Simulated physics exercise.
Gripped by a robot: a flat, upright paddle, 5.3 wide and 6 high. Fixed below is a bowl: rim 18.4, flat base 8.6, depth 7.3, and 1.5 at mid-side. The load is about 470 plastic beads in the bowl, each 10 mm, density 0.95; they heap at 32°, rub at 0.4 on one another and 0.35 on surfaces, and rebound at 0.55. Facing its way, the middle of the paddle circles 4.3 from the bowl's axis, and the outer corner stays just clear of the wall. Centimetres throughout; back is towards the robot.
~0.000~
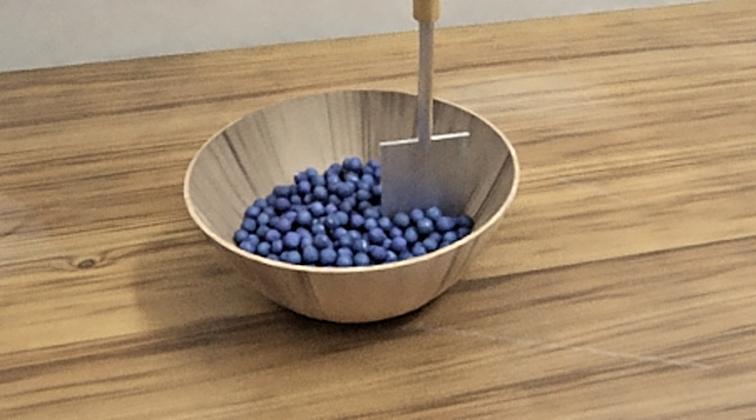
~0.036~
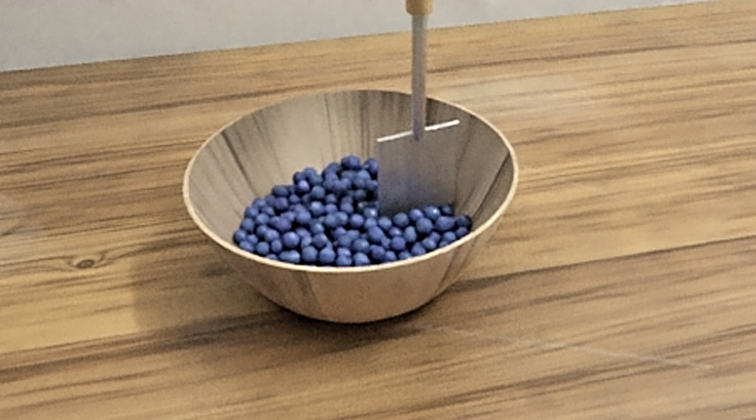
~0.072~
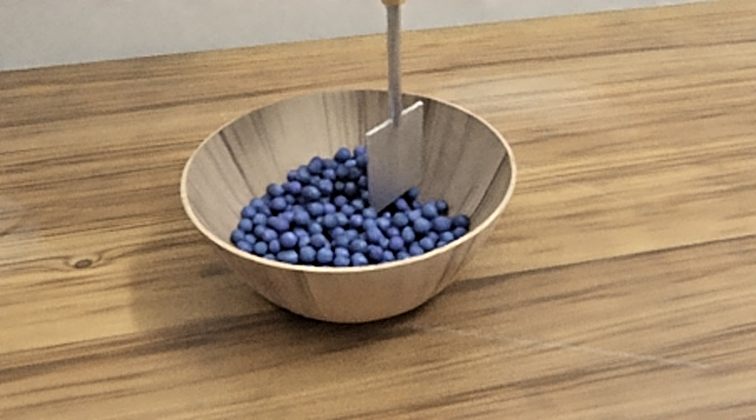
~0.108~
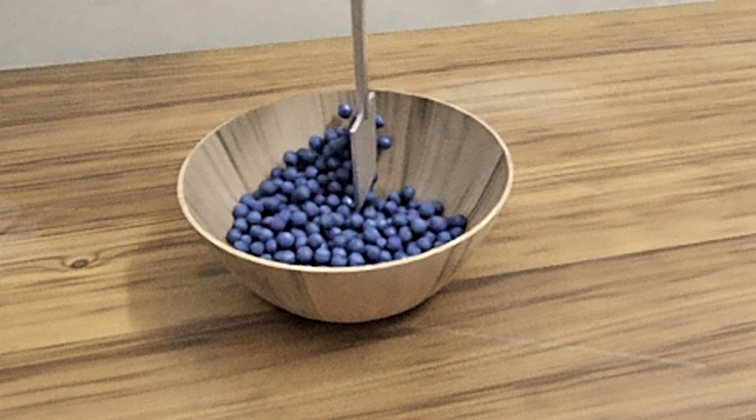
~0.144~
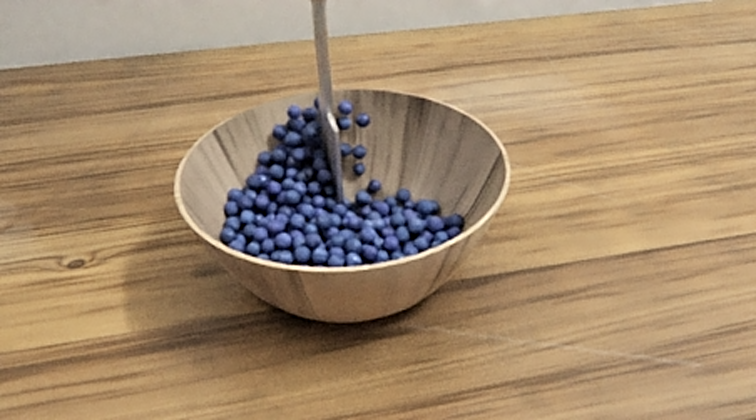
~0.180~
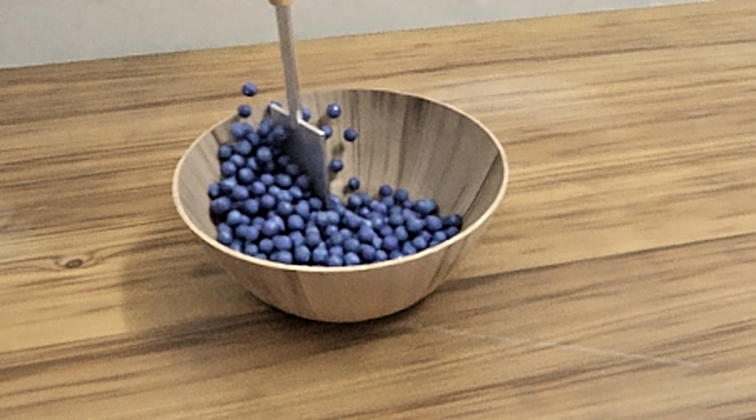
On a wooden table, an upright metal paddle swept leftward around the back of a wooden bowl, turning as it went and pushing small blue beads into a heap, with a few hopping loose.
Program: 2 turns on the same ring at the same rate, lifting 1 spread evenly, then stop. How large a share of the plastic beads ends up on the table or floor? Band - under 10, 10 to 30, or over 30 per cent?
Band: 10 to 30 per cent.
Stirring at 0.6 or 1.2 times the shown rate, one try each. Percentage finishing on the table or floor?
Roughly 0 and 25 per cent.
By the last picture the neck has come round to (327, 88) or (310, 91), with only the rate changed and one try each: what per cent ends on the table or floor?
Some 5 and 10 per cent respectively.
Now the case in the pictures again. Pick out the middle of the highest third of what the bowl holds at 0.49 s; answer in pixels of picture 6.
I'd put it at around (435, 173).
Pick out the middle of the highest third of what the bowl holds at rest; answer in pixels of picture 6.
The centre is near pixel (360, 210).
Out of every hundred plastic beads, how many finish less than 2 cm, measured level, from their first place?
Roughly 15 percent of the load.
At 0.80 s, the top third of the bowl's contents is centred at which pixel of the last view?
(304, 259).
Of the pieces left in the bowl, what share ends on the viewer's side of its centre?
Roughly 45 percent of it.
After 0.49 s, 355° round, highest piece 10 above the table; 417 in the bowl, 39 on the table or floor, 11 in flight or on the tool.
After 0.80 s, 228° round, highest piece 8 above the table; 399 in the bowl, 63 on the table or floor, 5 in flight or on the tool.
After 1.15 s, 0° round, highest piece 5 above the table; 397 in the bowl, 70 on the table or floor.
After 1.85 s, 0° round, highest piece 5 above the table; 397 in the bowl, 70 on the table or floor.
At rest, 397 in the bowl, 70 on the table or floor. That is 15 % on the table or floor.
